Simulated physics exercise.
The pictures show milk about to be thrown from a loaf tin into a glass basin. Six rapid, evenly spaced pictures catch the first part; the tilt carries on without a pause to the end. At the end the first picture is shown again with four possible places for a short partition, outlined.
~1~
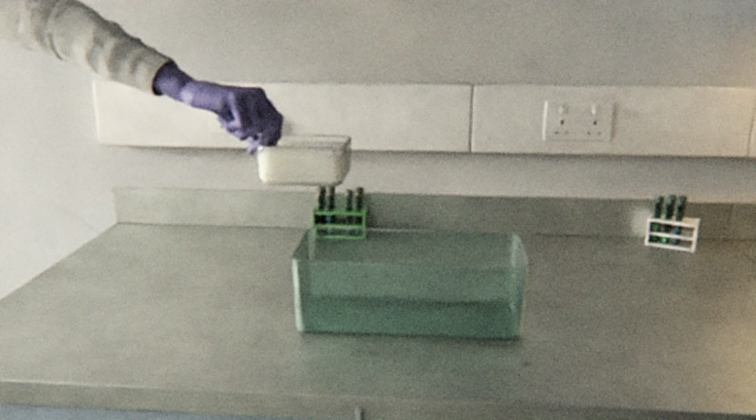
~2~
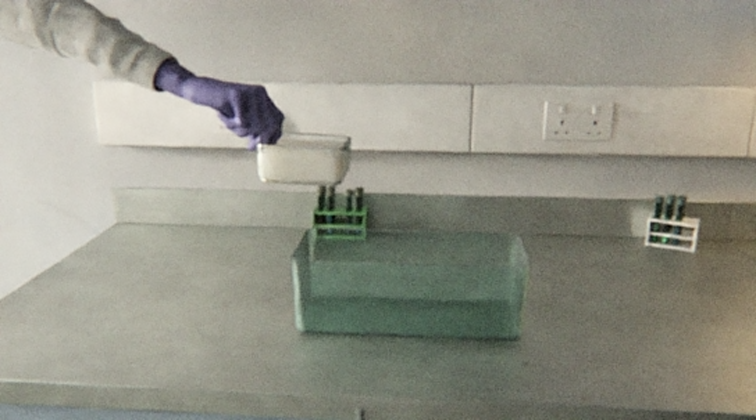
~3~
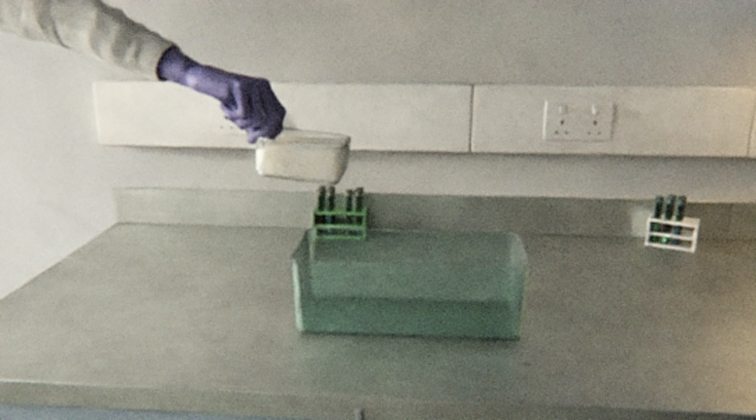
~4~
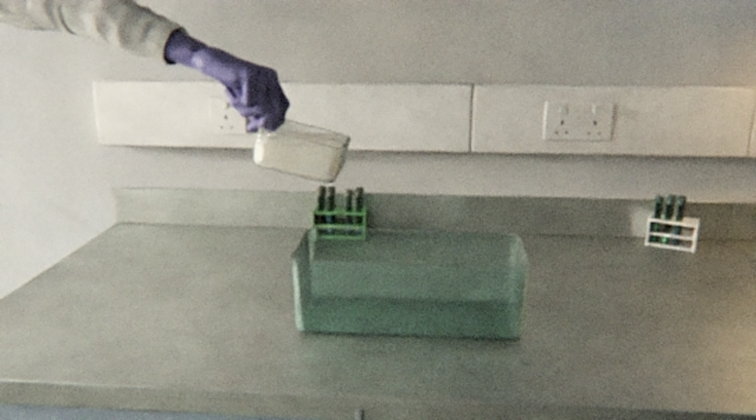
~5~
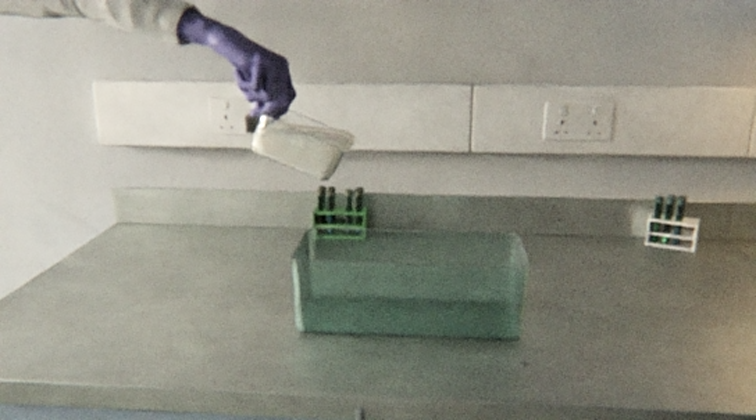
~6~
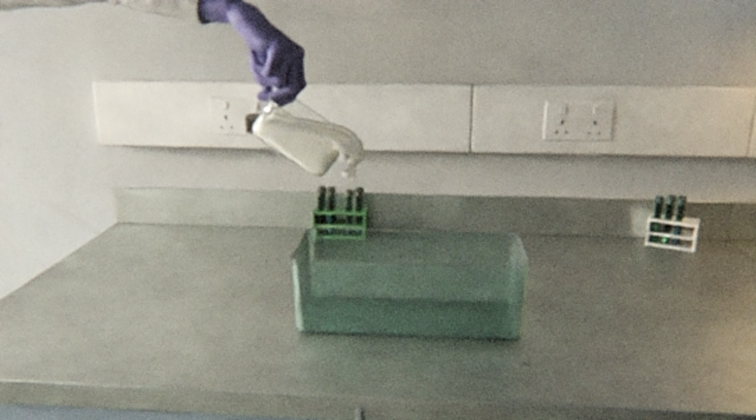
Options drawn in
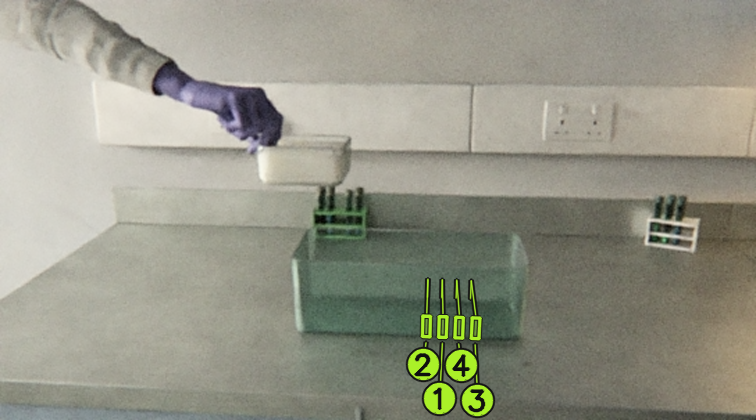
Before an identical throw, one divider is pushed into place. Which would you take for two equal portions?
Take 2.
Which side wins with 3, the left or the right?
More ends on the left.
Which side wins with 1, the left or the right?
The left one.
In lime, 1 at (442, 343); 2 at (426, 342); 3 at (475, 344); 4 at (458, 343).
Choosing 1, about 83 % ends left of the wall and 15 % right of it; 3 % is lost outside.
Choosing 2, about 48 % ends left of the wall and 50 % right of it.
Choosing 3, about 82 % ends left of the wall and 16 % right of it.
Choosing 4, about 85 % ends left of the wall and 13 % right of it.
